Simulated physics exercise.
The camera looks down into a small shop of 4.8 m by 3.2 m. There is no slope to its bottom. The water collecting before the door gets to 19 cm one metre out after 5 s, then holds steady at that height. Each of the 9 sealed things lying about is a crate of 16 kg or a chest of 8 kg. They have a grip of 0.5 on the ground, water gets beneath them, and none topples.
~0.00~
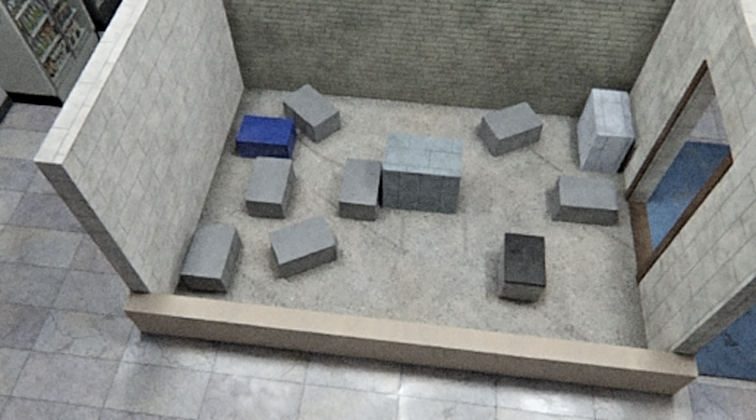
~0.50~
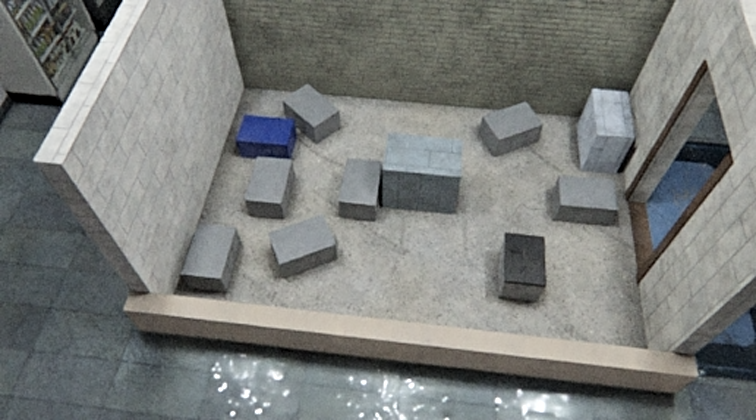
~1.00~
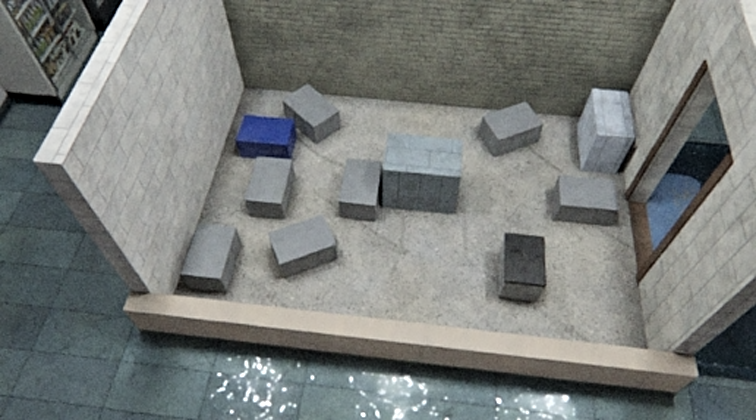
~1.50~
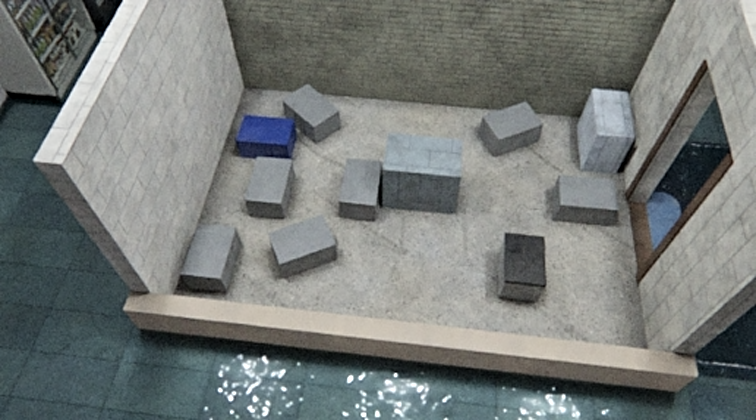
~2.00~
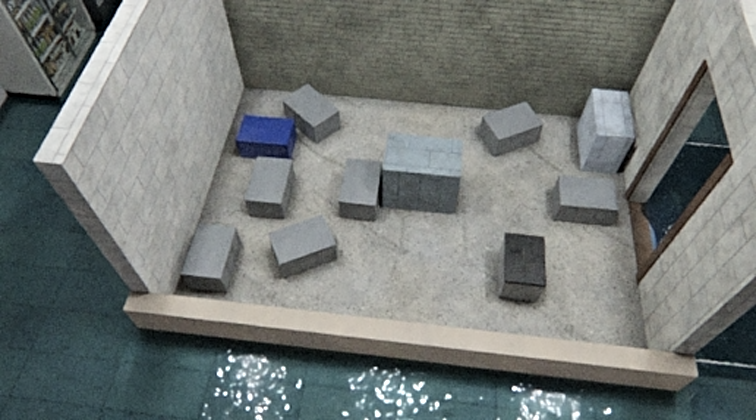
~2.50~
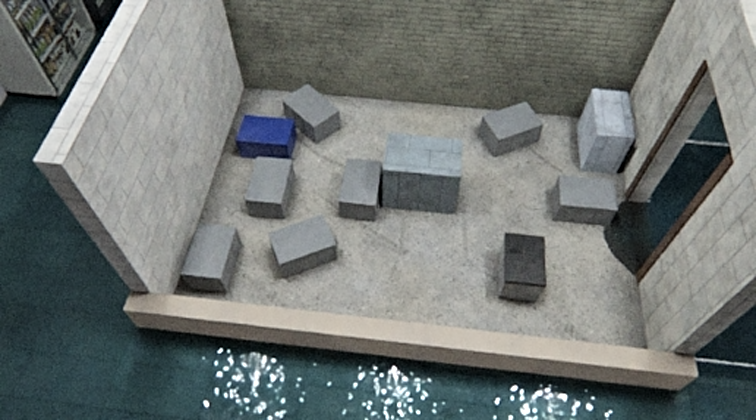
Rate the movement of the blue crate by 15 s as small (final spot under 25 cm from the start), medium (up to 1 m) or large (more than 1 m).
Medium.
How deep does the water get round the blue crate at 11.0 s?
Somewhere close to 7 cm.
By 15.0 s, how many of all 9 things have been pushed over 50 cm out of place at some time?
Count: 7.
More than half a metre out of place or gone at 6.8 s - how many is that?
2.
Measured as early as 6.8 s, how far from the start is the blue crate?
By then it has shifted roughly 0 cm.
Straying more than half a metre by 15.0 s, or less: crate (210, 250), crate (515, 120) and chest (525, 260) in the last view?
In turn: More, less, more.
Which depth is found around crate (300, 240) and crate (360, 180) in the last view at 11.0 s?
Around 8 cm and 6 cm.
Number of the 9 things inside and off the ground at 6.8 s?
Tally: 1 of them.
After 3.5 s the blue crate is near (265, 130), 0.0 m from its start, aground; 0 afloat.
After 6.8 s the blue crate is near (265, 130), 0.0 m from its start, aground; 1 afloat.
After 11.0 s the blue crate is near (265, 125), 0.1 m from its start, aground; 4 afloat.
After 15.0 s the blue crate is near (315, 94), 0.8 m from its start, afloat; 9 afloat.
